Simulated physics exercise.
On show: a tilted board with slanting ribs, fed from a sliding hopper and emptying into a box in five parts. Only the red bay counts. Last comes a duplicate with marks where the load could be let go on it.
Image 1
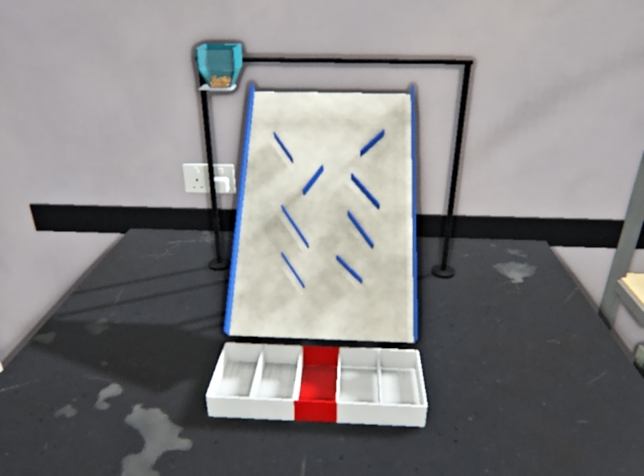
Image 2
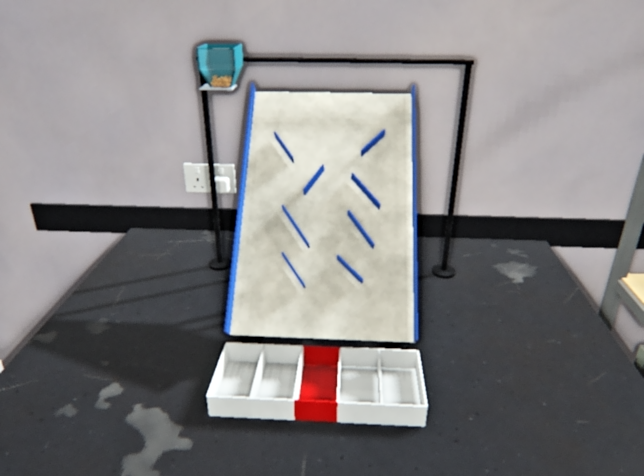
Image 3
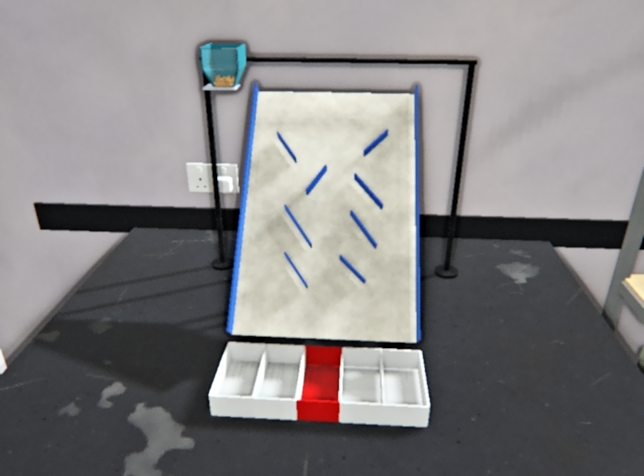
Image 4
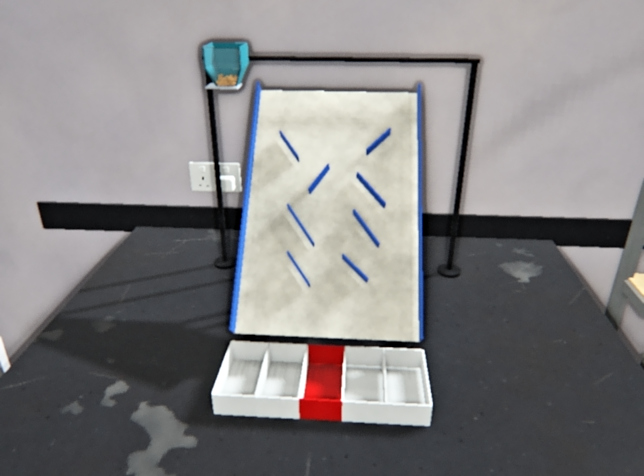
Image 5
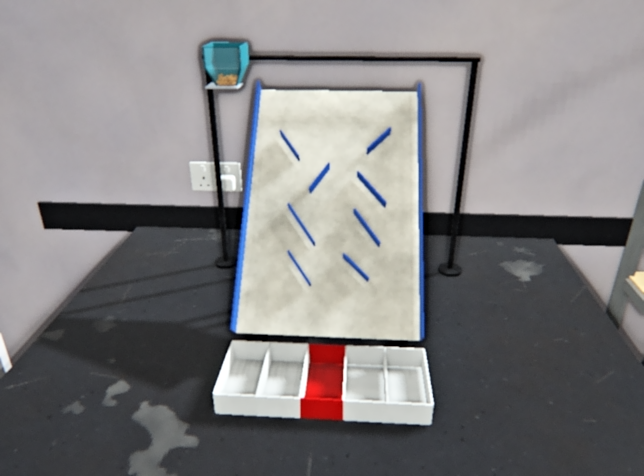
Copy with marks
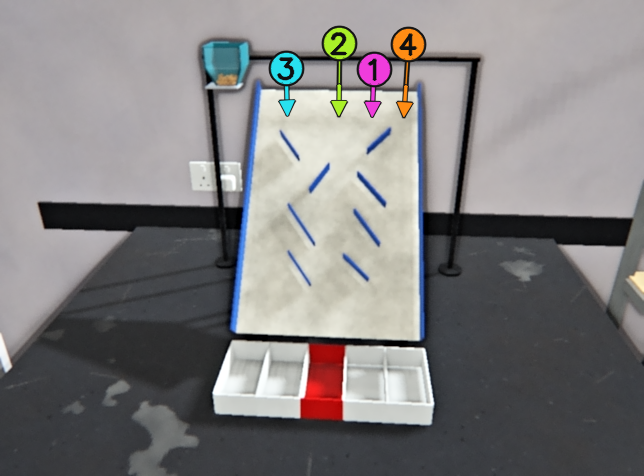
A tilted board with blue ribs stands still behind a white box with a red bay.
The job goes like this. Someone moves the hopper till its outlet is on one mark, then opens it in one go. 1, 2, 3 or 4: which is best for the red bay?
Mark 1 does it best.
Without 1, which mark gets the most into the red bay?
Mark 2.
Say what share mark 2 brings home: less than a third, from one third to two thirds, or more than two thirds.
Mark 2 gives less than a third.
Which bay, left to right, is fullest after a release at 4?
The fifth.
On the marked copy, mark 1 meets the board at (372, 111); mark 2 meets the board at (338, 110); mark 3 meets the board at (287, 110); mark 4 meets the board at (404, 111).
With 1, about half in the red bay, about a third in other bays, a small part outside the box.
With 2, about a quarter in the red bay, about two thirds in other bays, a small part outside the box.
With 3, none in the red bay, most in other bays, a small part outside the box.
With 4, none in the red bay, most in other bays, about a quarter outside the box.
